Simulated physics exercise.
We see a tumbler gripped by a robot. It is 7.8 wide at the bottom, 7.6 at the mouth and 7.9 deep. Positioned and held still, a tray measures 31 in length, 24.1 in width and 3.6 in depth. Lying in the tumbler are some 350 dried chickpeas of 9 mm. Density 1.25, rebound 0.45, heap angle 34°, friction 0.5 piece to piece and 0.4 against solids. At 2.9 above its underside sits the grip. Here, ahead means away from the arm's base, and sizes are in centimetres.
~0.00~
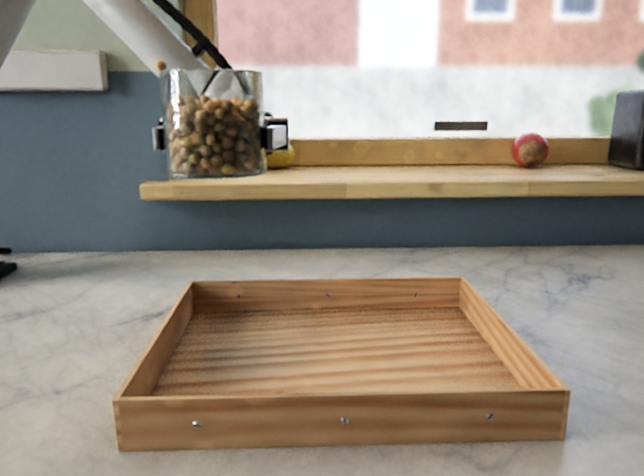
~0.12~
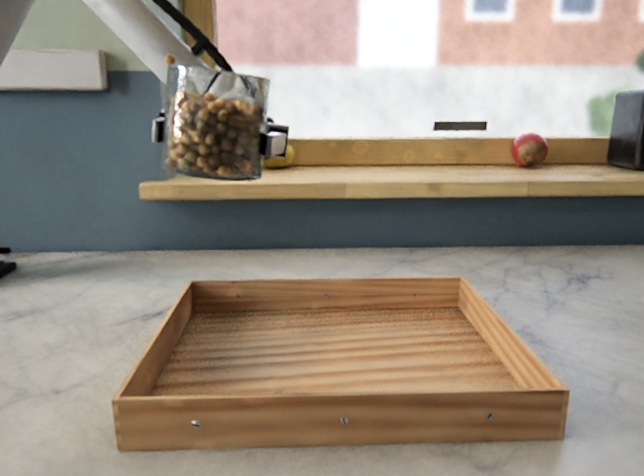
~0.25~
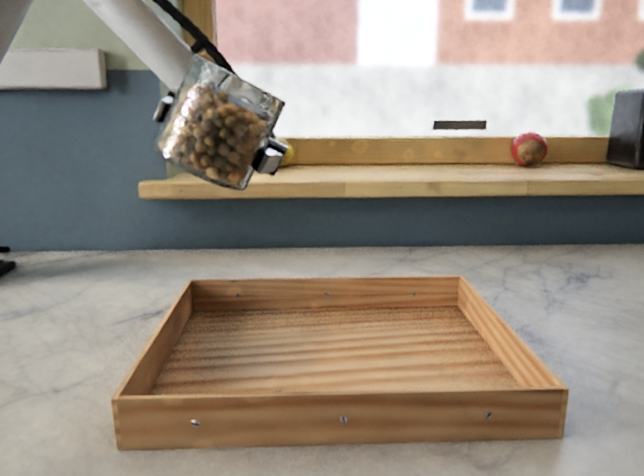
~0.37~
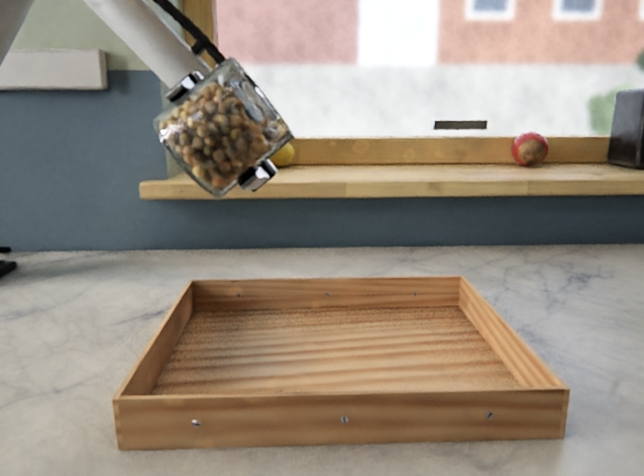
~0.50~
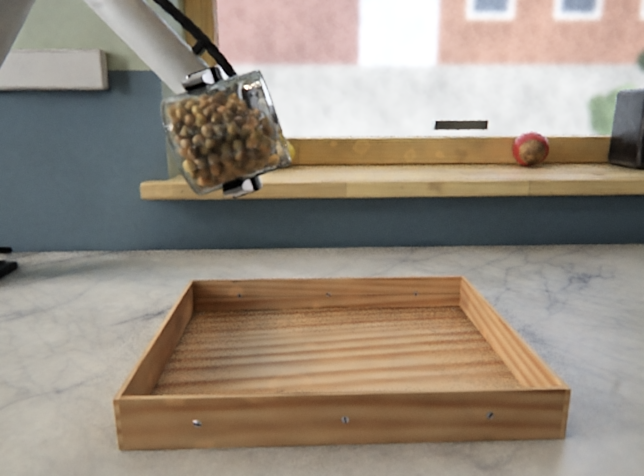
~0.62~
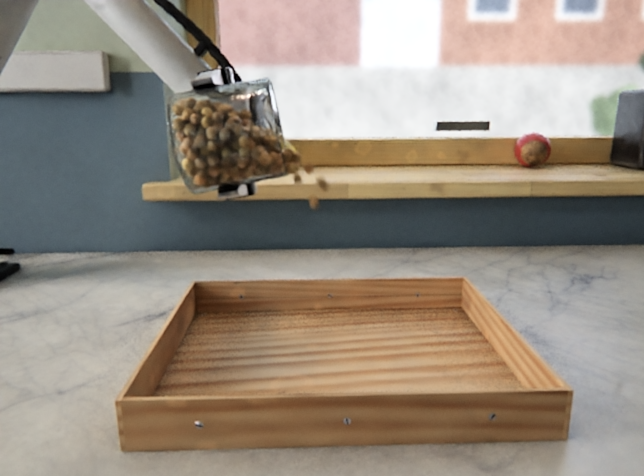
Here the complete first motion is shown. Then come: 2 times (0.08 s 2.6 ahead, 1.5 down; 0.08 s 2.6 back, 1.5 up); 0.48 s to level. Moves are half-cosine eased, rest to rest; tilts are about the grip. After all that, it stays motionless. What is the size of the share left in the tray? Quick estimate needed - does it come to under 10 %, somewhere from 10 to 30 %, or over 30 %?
It comes to over 30 %.
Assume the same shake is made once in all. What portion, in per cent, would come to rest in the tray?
Expected share: About 30 %.
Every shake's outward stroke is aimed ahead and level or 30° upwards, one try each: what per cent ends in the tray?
You'd get about 65 per cent with the first setting and about 75 per cent with the second.
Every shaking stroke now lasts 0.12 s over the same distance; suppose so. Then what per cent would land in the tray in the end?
30 %.
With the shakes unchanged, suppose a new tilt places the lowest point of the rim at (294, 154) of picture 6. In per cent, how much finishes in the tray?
About 20 %.
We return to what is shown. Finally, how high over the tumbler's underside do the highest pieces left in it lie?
Height at rest: About 5.0 centimetres.
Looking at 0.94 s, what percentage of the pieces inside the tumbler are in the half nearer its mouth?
Around 55 per cent of it.
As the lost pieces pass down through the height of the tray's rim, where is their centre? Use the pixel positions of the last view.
(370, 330).
By 0.94 s, tilted 80° forward, highest piece 22 above the table; 254 in the tumbler, 64 in the tray, 33 in flight or on a rim.
By 1.26 s, tilted 20° forward, highest piece 25 above the table; 207 in the tumbler, 140 in the tray, 4 in flight or on a rim.
By 1.62 s, level, highest piece 23 above the table; 207 in the tumbler, 143 in the tray, 1 on the table or floor.
By 2.67 s, level, highest piece 23 above the table; 207 in the tumbler, 143 in the tray, 1 on the table or floor.
Final count, 207 in the tumbler, 143 in the tray, 1 on the table or floor. That is 41 % in the tray.
